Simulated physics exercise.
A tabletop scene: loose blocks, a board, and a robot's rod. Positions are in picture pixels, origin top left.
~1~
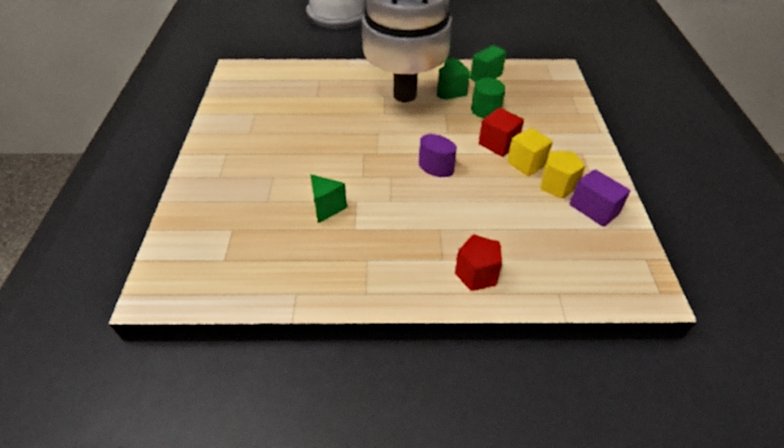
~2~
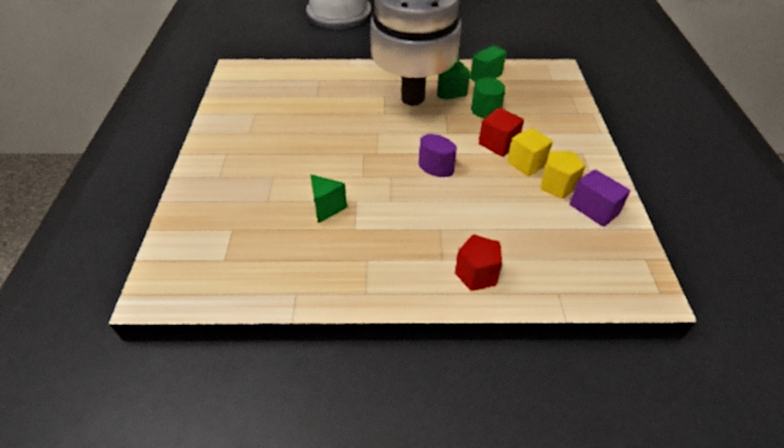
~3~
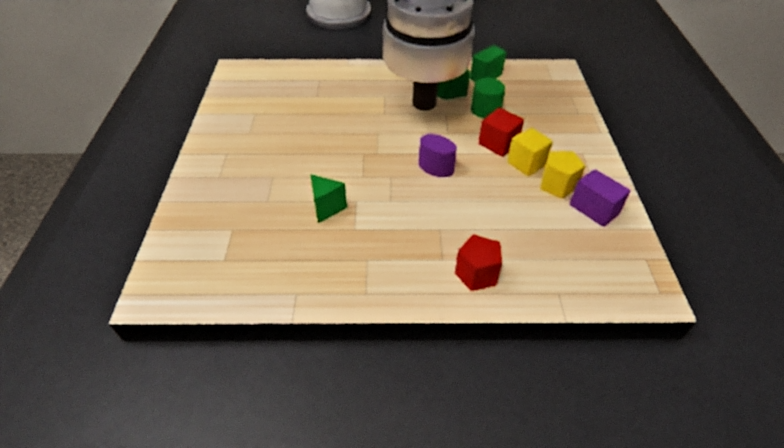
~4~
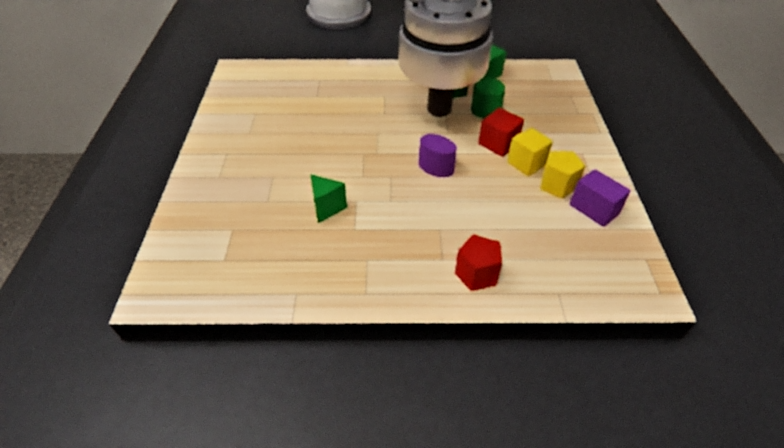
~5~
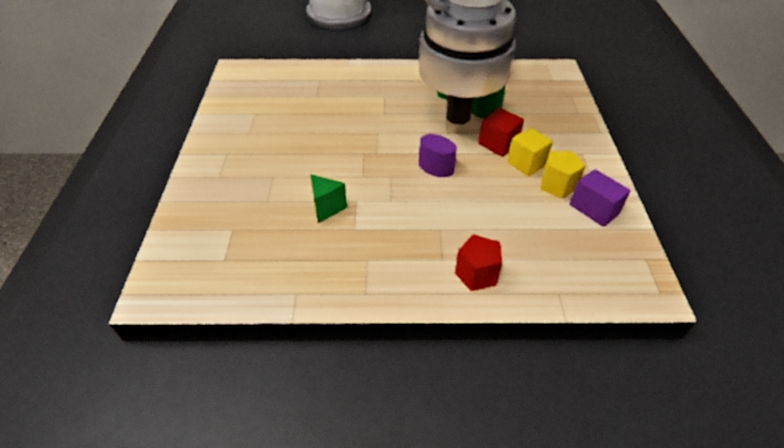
A robot arm moves its dark rod rightward and slightly nearer above still, colored blocks.
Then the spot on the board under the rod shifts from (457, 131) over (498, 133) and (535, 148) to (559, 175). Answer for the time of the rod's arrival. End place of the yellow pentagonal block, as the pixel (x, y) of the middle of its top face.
My best guess is (580, 205).
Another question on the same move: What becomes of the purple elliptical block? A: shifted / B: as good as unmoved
B - as good as unmoved.
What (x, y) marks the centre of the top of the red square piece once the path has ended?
At pixel (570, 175).
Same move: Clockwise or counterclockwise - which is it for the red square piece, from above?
From above, it looks like the red square piece goes clockwise.
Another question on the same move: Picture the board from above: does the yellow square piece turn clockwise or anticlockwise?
My answer: Clockwise.
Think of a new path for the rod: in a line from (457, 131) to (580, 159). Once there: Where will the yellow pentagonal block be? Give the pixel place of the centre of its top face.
At (596, 197).
What follows on the original path. One third of the way, rod at (502, 119); red square piece at (523, 124), turned 25° clockwise; yellow square piece at (538, 142), turned 15° clockwise.
Two thirds of the way, rod at (539, 134); red square piece at (555, 144), turned 60° clockwise; yellow square piece at (550, 164), turned 50° clockwise; yellow pentagonal block at (578, 186), turned 35° anticlockwise; purple oblong at (619, 195), turned 25° anticlockwise.
At the end, rod at (563, 161); purple elliptical block still; red square piece at (570, 175), turned 95° clockwise; yellow square piece at (545, 188), turned 85° clockwise; yellow pentagonal block at (581, 205), turned 60° anticlockwise; purple oblong at (621, 197), turned 40° anticlockwise.
